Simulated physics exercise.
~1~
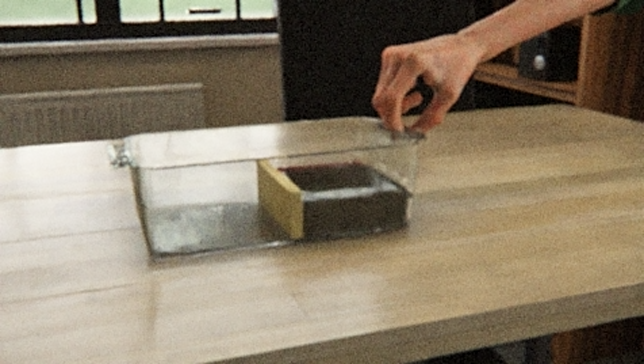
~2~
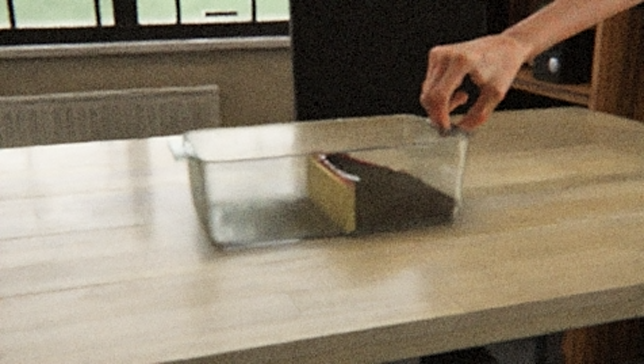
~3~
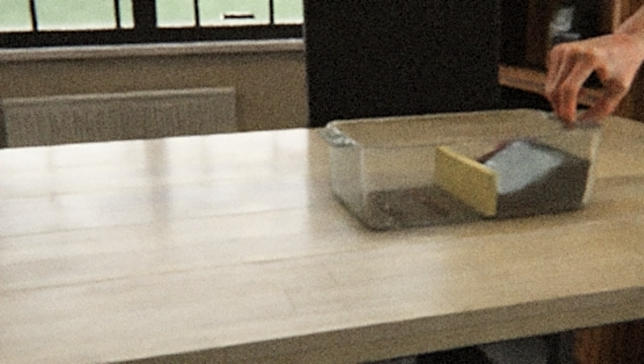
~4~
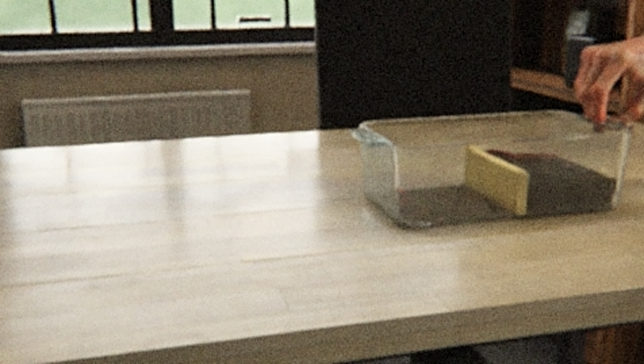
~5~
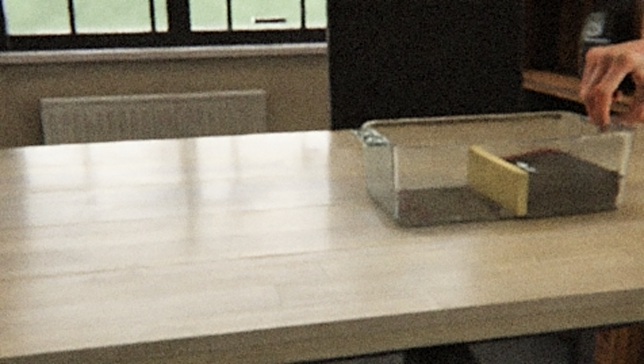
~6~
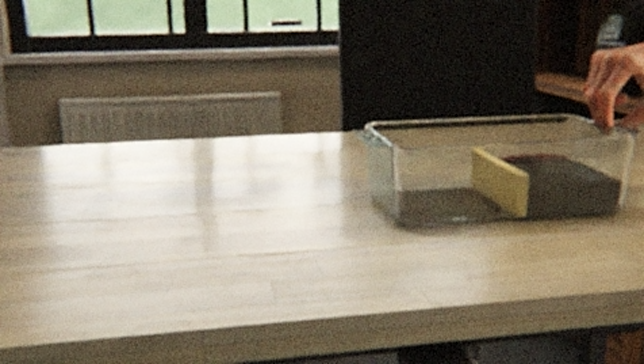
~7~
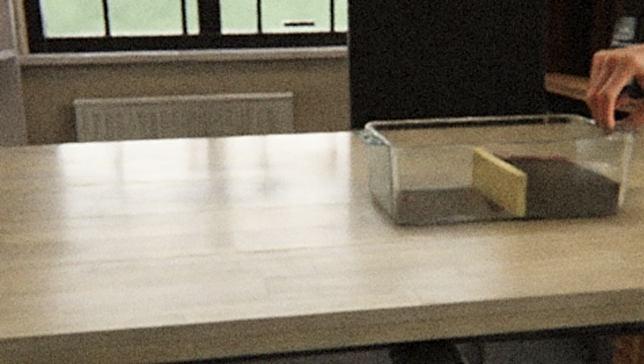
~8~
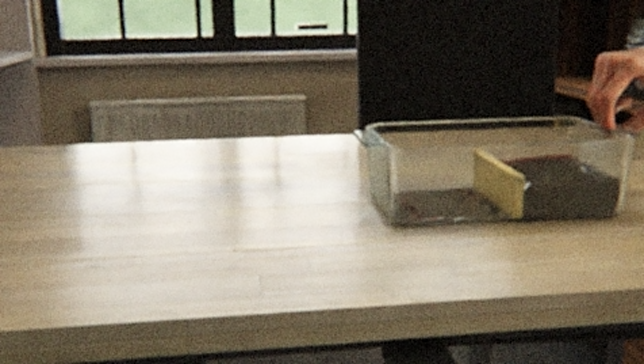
On a wooden table, a hand pulling a clear divided tub rightward, dark liquid sloshing against the divider, then settling at rest.
